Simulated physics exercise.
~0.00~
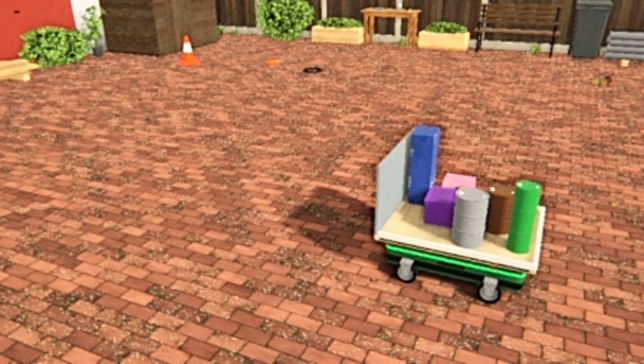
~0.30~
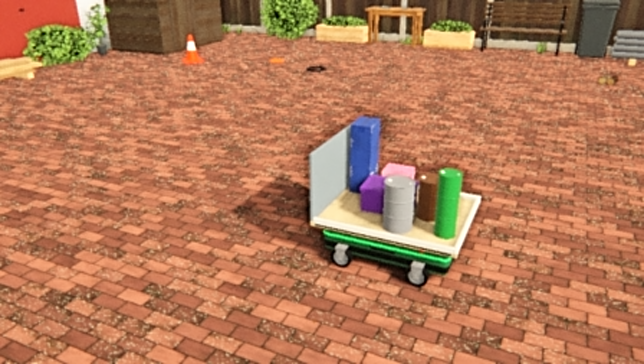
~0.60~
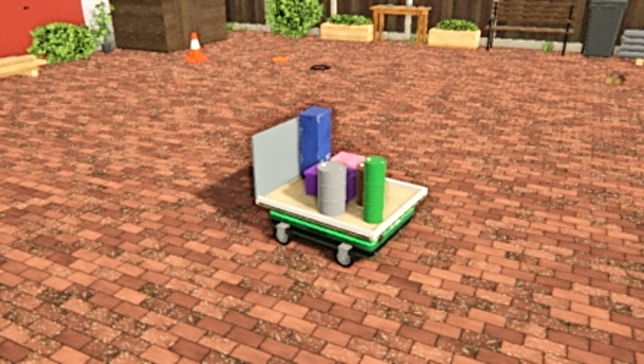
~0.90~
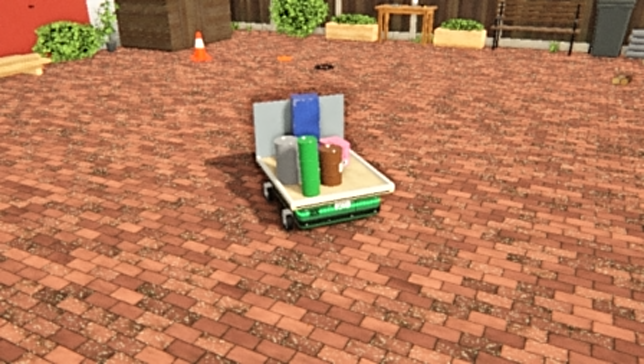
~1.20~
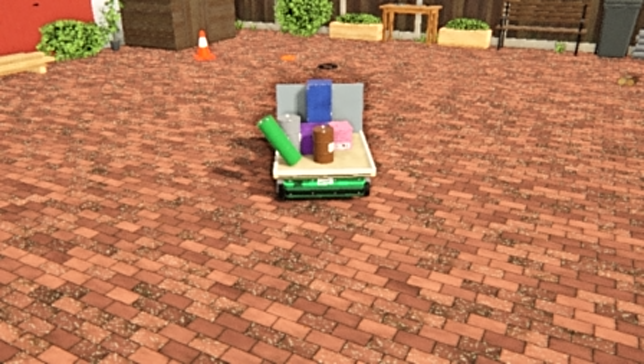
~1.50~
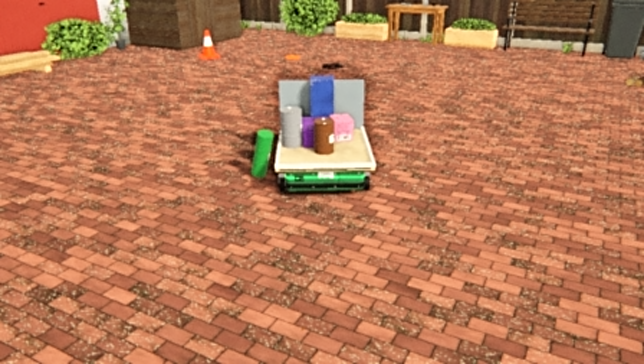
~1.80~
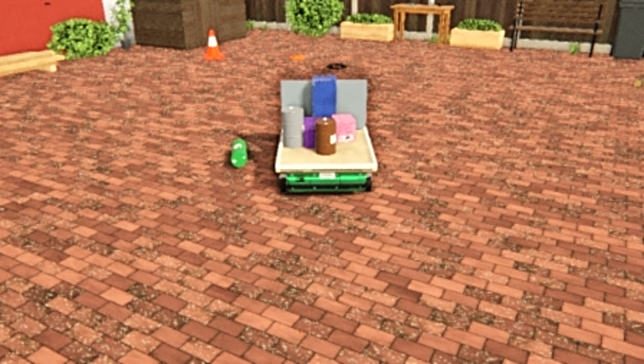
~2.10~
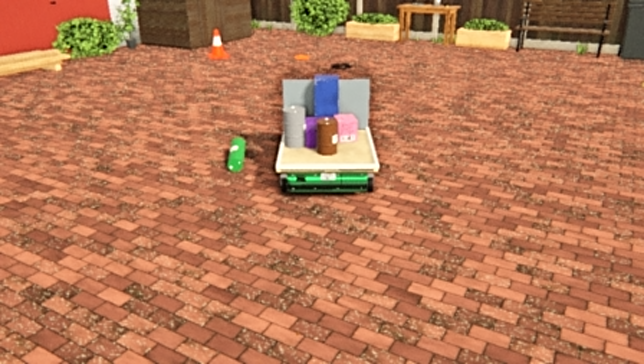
A flat cart loaded with boxes and canisters rolled leftward across a brick yard and turned until its open end faced the viewer, while the green canister tipped over the left edge and ended up lying on the bricks, the rest still aboard.
